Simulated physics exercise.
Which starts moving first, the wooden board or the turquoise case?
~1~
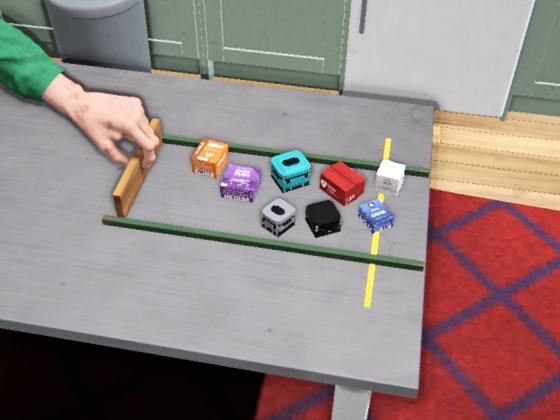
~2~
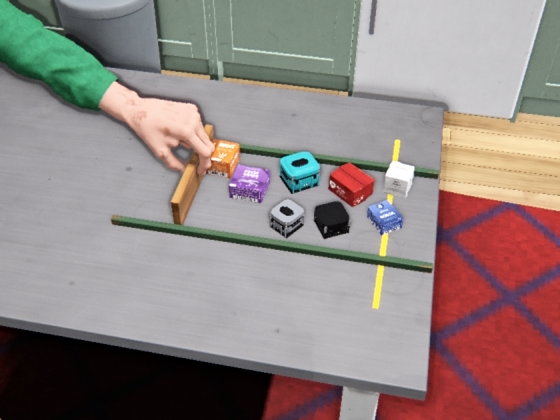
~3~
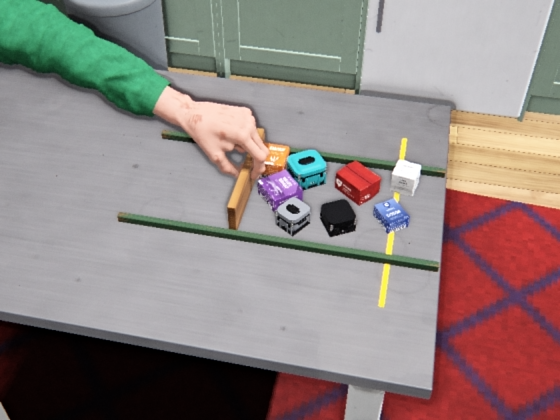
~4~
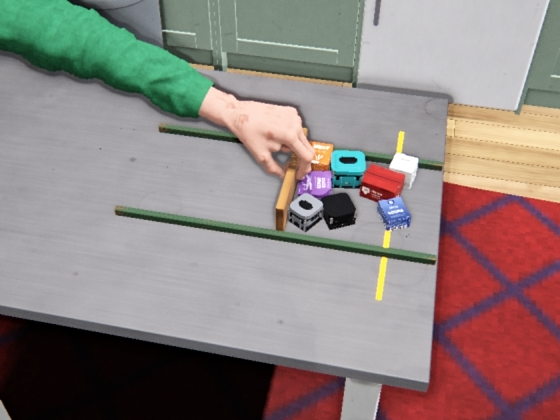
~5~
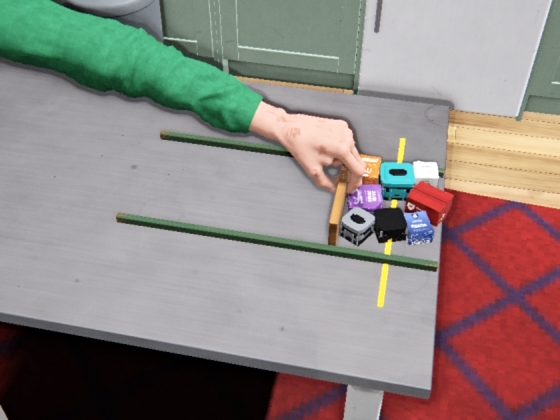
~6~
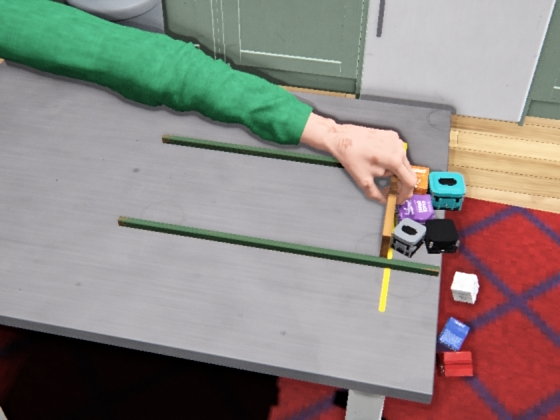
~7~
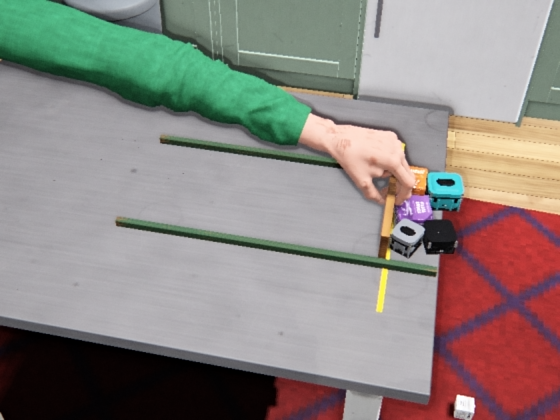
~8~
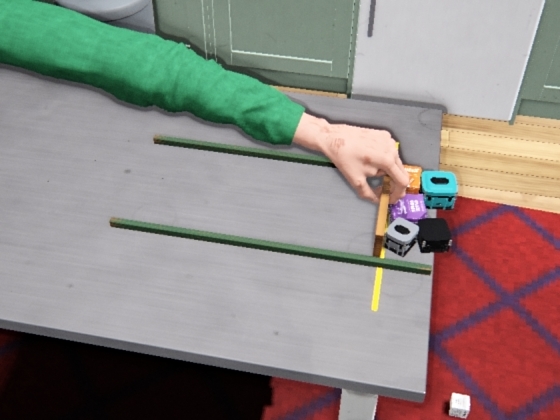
The wooden board starts moving first. The turquoise case stays where it is until the board has pushed the nearer boxes up toward it.
